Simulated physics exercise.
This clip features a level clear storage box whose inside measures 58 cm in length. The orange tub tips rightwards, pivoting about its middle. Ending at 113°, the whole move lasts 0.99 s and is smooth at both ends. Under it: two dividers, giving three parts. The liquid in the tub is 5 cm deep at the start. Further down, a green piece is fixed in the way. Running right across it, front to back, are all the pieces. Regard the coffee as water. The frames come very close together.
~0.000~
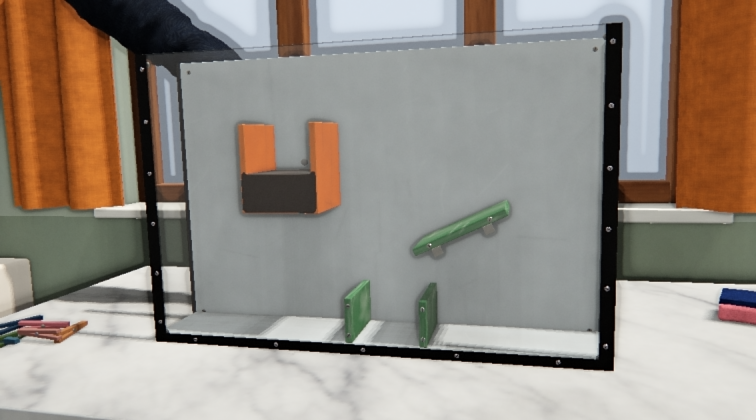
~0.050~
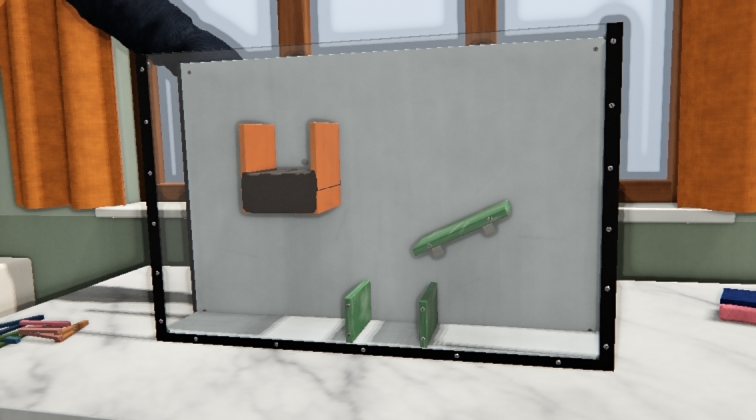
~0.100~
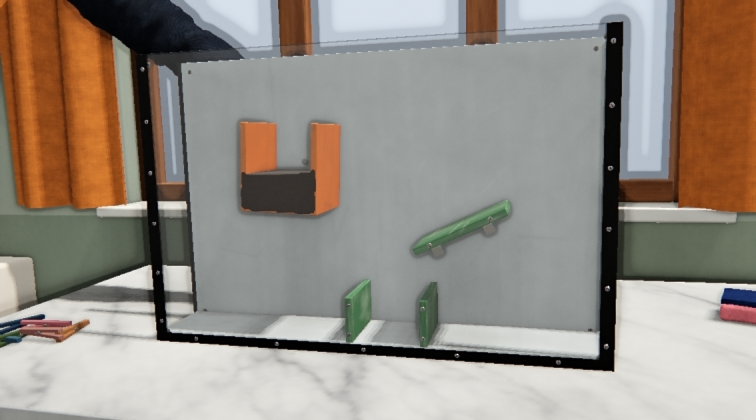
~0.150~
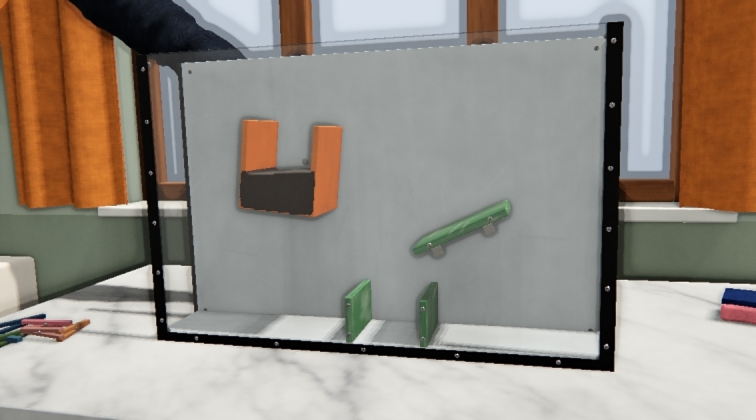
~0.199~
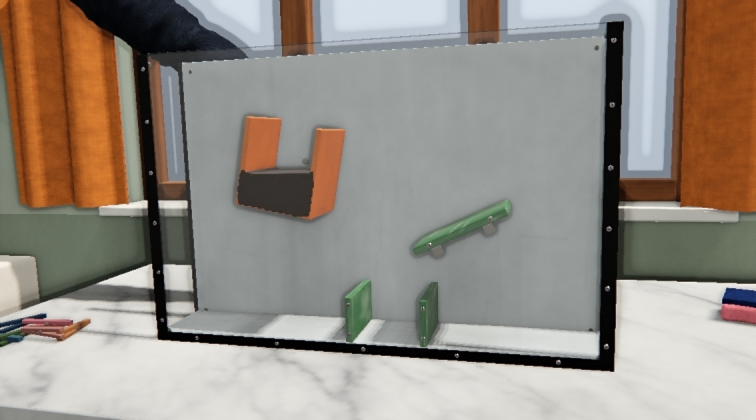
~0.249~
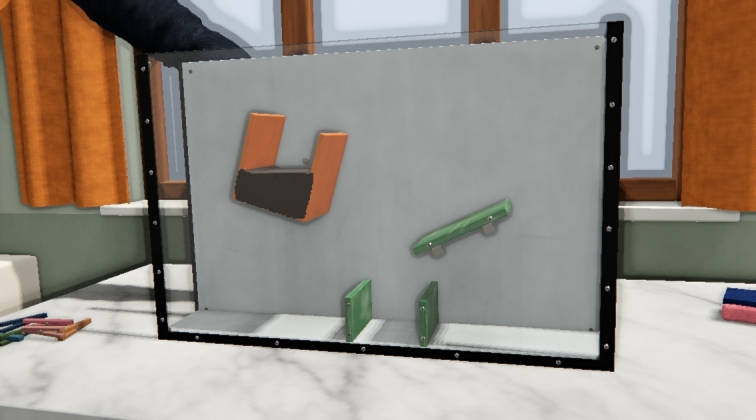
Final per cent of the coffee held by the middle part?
Close to 95 per cent.
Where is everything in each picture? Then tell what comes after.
The first picture shows tilt 0°; lip (312, 124); the highest coffee is at (287, 175); divider tops at (348, 300) and (422, 303).
The second picture shows tilt 1°; lip (312, 124); the highest coffee is at (287, 175).
The third picture shows tilt 3°; lip (314, 125); the highest coffee is at (293, 175).
The fourth picture shows tilt 6°; lip (316, 128); the highest coffee is at (302, 174).
The fifth picture shows tilt 11°; lip (319, 131); the highest coffee is at (294, 174).
The sixth picture shows tilt 17°; lip (322, 136); the highest coffee is at (251, 174).
By 0.44 s the parts hold 0, 0 and 0 per cent, with 100 still above them.
By 0.68 s the parts hold 0, 0 and 0 per cent, with 100 still above them.
By 0.99 s the parts hold 2, 65 and 0 per cent, with 33 still above them.
At rest it is 3 per cent left, 93 middle, 4 right.
